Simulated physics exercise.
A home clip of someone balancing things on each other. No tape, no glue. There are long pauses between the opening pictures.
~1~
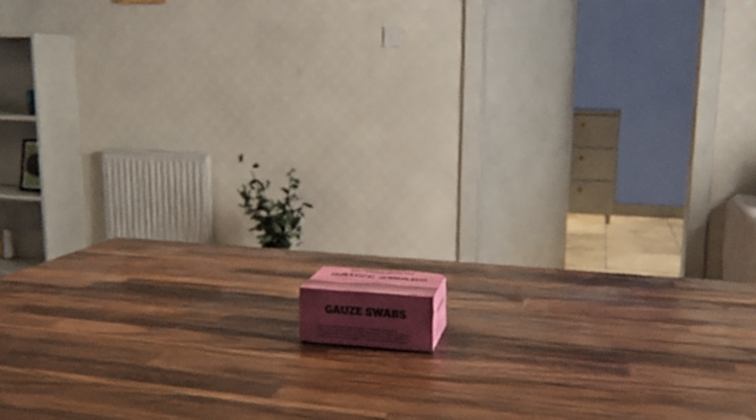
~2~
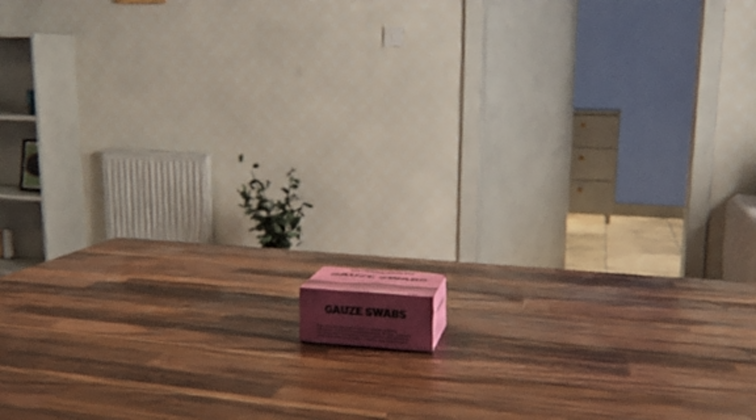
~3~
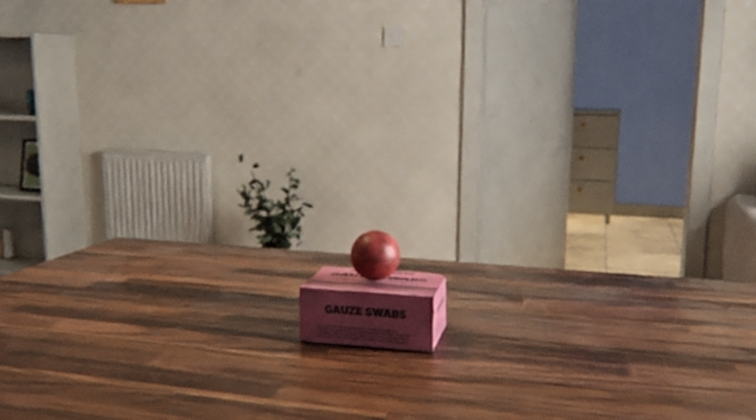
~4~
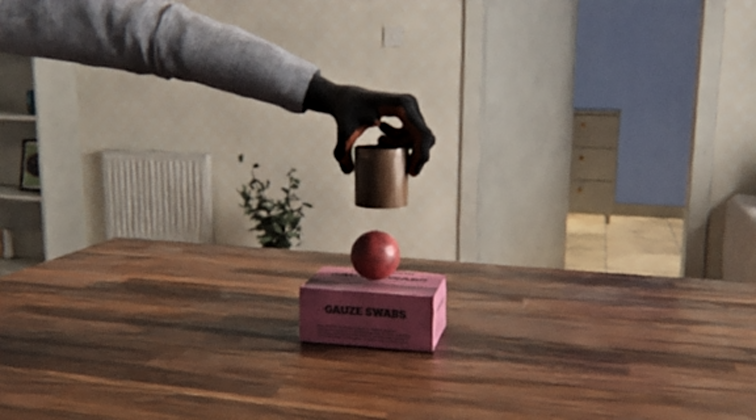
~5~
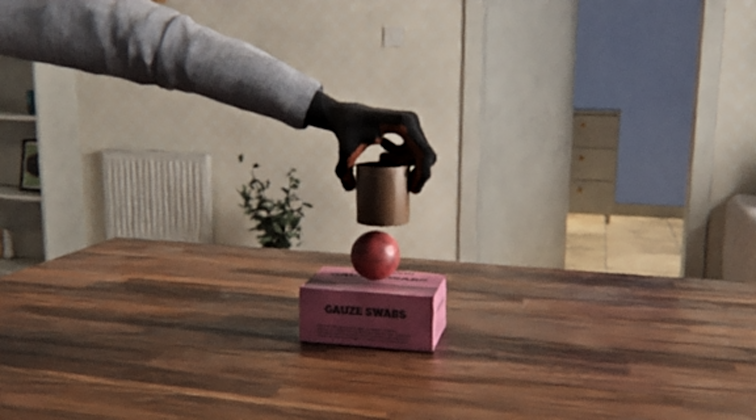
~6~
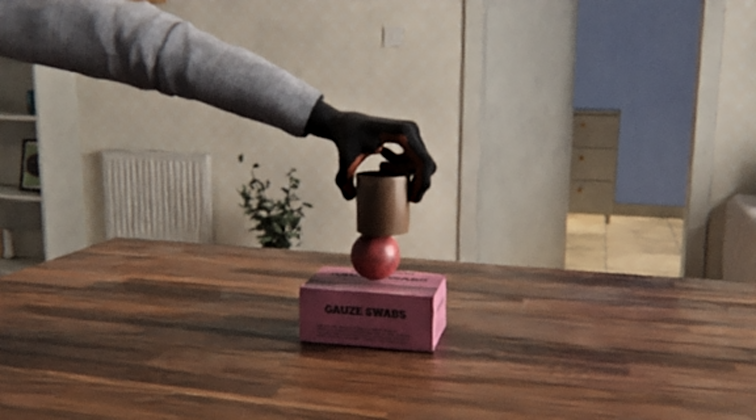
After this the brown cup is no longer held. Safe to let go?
The pile loses its balance.
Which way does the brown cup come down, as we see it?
It goes to the right.
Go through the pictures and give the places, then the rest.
In the first frame, the last thing is not in view yet.
In the second frame, the last thing is not in view yet.
In the third frame, the last thing is not in view yet; red ball (375, 255).
The fourth frame shows on its way; brown cup (381, 176); red ball (375, 255).
The fifth frame shows on its way; brown cup (383, 193); red ball (375, 255).
The sixth frame shows set down, still held; brown cup (383, 202); red ball (375, 255).
Then, 0.40 s past the last view, brown cup now fallen.
Then, 0.60 s past the last view, things are still on the move.
Finally, fallen, brown cup; the other 2 still in place. Final places as the last picture's camera would see them, brown cup near (494, 317). The pile comes apart.
